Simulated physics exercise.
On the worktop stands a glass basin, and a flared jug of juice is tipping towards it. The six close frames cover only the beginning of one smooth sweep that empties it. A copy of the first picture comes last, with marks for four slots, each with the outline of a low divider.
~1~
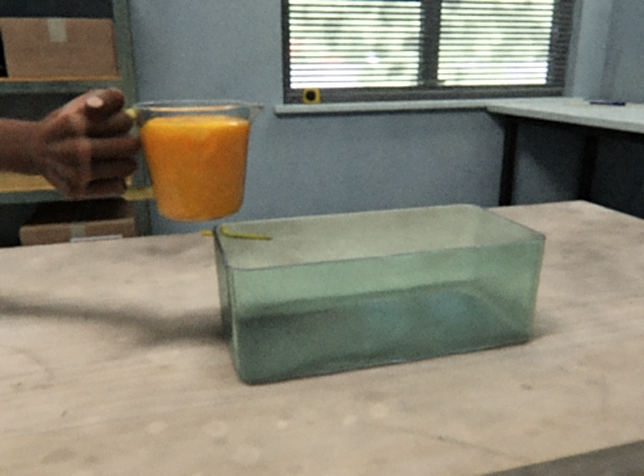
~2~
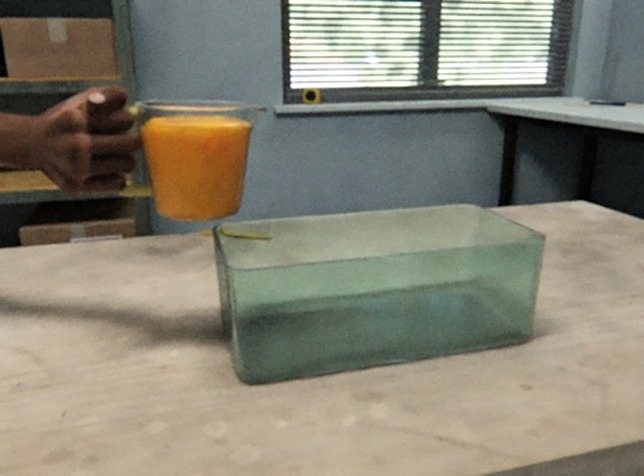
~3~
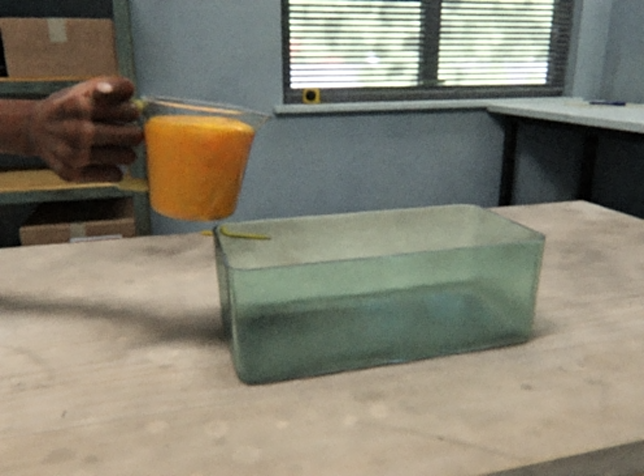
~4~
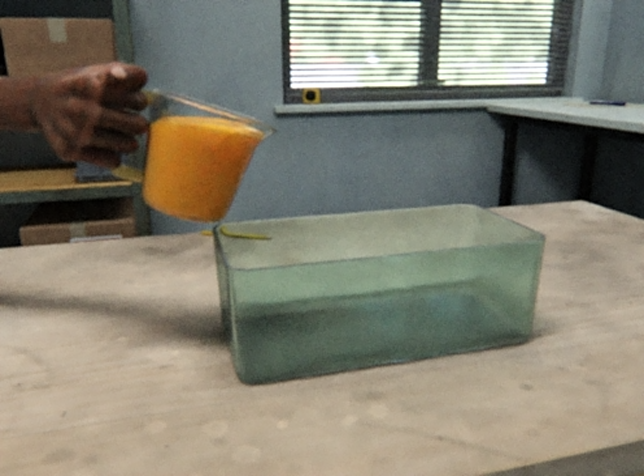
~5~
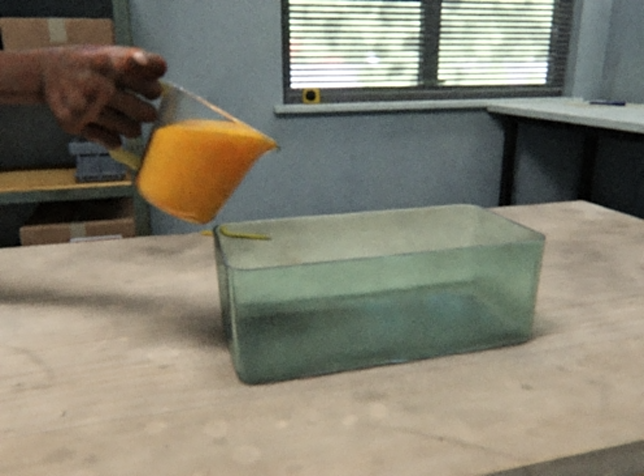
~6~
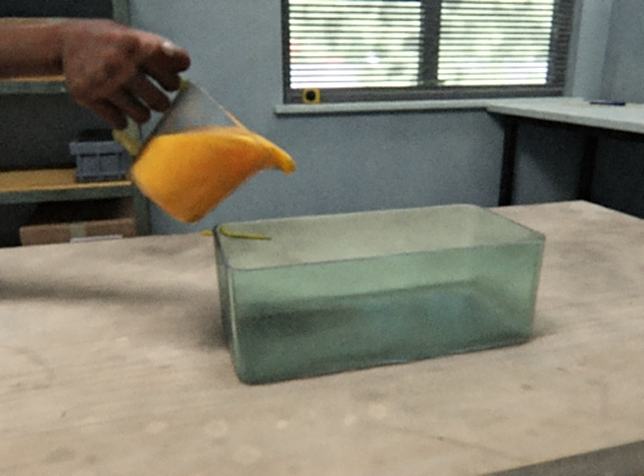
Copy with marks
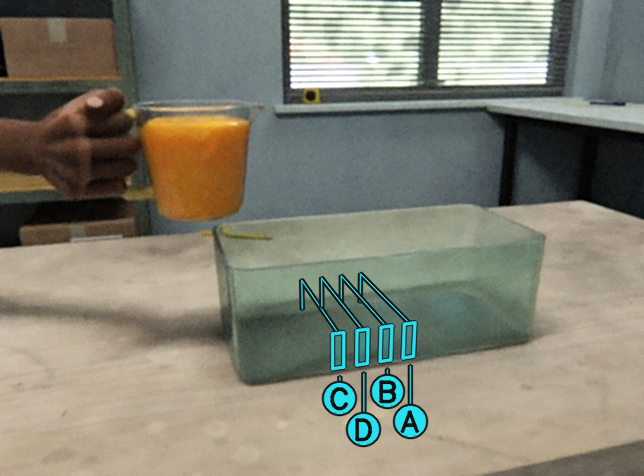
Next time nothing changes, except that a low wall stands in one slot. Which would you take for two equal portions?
C beats the others.
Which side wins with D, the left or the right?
The left side.
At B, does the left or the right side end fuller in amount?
More ends on the left.
On the marked copy, A at (410, 365); B at (387, 369); C at (339, 376); D at (363, 373).
Choosing A, about 91 % ends left of the wall and 8 % right of it.
Choosing B, about 89 % ends left of the wall and 8 % right of it.
Choosing C, about 51 % ends left of the wall and 49 % right of it.
Choosing D, about 89 % ends left of the wall and 9 % right of it.
